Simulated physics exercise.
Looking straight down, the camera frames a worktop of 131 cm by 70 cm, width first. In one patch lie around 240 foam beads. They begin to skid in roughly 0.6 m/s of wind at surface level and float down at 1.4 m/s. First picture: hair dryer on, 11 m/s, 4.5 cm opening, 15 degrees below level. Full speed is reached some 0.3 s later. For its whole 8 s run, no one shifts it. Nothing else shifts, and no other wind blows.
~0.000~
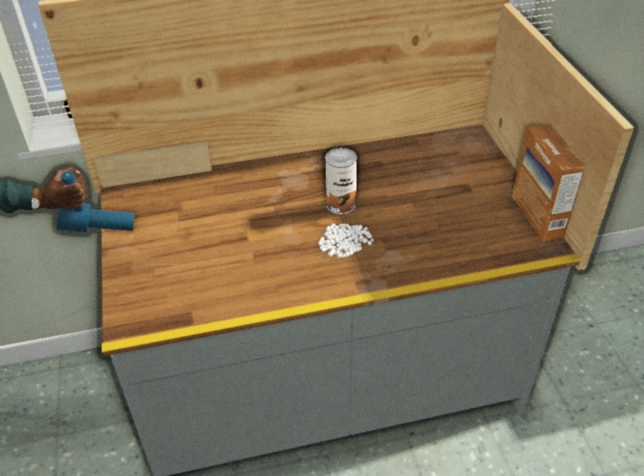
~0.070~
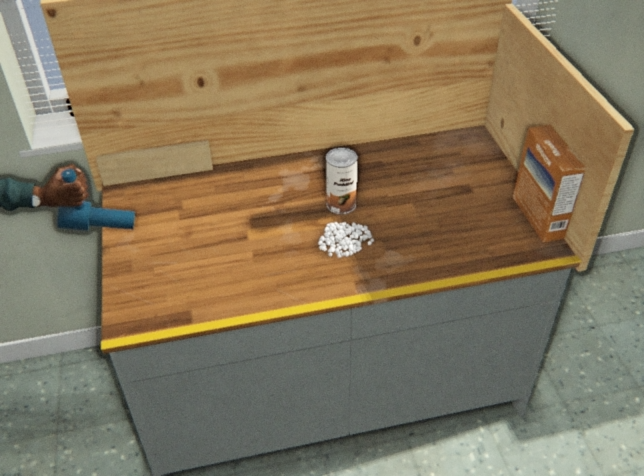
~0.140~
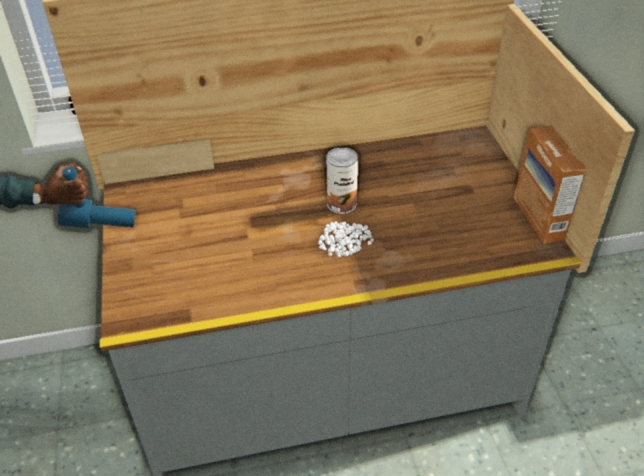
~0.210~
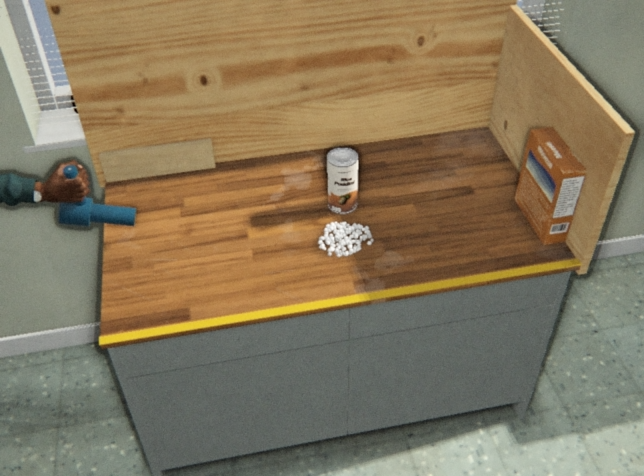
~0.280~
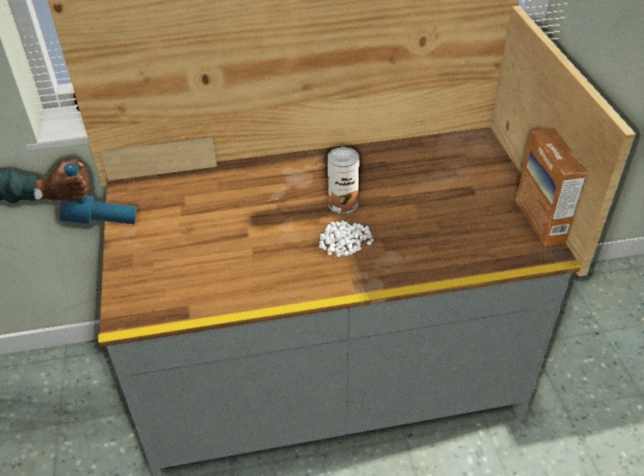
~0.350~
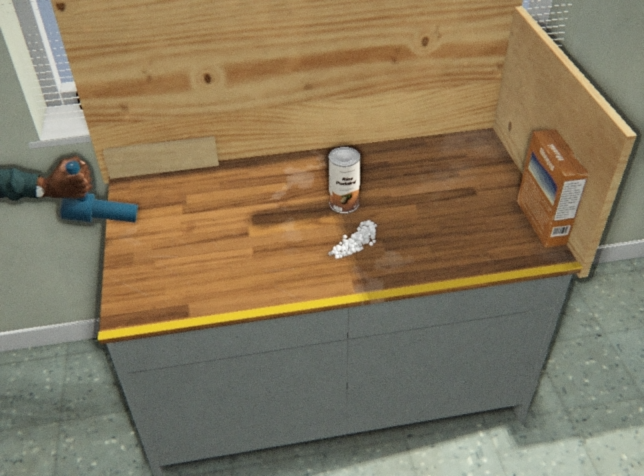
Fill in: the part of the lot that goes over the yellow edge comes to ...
Over a quarter.
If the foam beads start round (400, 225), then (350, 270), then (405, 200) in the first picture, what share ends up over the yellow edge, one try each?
70 %, 100 %, 0 %.
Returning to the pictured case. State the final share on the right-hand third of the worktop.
It comes out near 2 in a hundred.
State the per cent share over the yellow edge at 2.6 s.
Share: Around 100 percent.
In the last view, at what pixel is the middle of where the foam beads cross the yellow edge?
(502, 280).
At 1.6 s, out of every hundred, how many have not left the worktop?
I reckon some 3 %.
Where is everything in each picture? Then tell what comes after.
The middle of the foam beads is near (341, 239), none has stirred yet and the mouth of the hair dryer is at (134, 222), in the first frame.
The middle of the foam beads is near (341, 238), none has stirred yet and the yellow edge is centred on (354, 303), in the second frame.
The middle of the foam beads is near (341, 237), none has stirred yet, the top of a tin is at (342, 157) and the top of a carton is at (557, 148), in the third frame.
The middle of the foam beads is near (341, 237) and none has stirred yet, in the fourth frame.
The middle of the foam beads is near (341, 237) and none has stirred yet, in the fifth frame.
The middle of the foam beads is near (358, 239), the farthest in sight from the hair dryer is at (375, 226) and about 70 % have left their places, in the sixth frame.
After 1.6 s, 97 % are over the yellow edge; 98 % have settled or left.
After 2.6 s, 97 % are over the yellow edge; 98 % have settled or left.
After 4.4 s, 97 % are over the yellow edge; 98 % have settled or left.
After 8.0 s, at the end, 98 % are over the yellow edge.
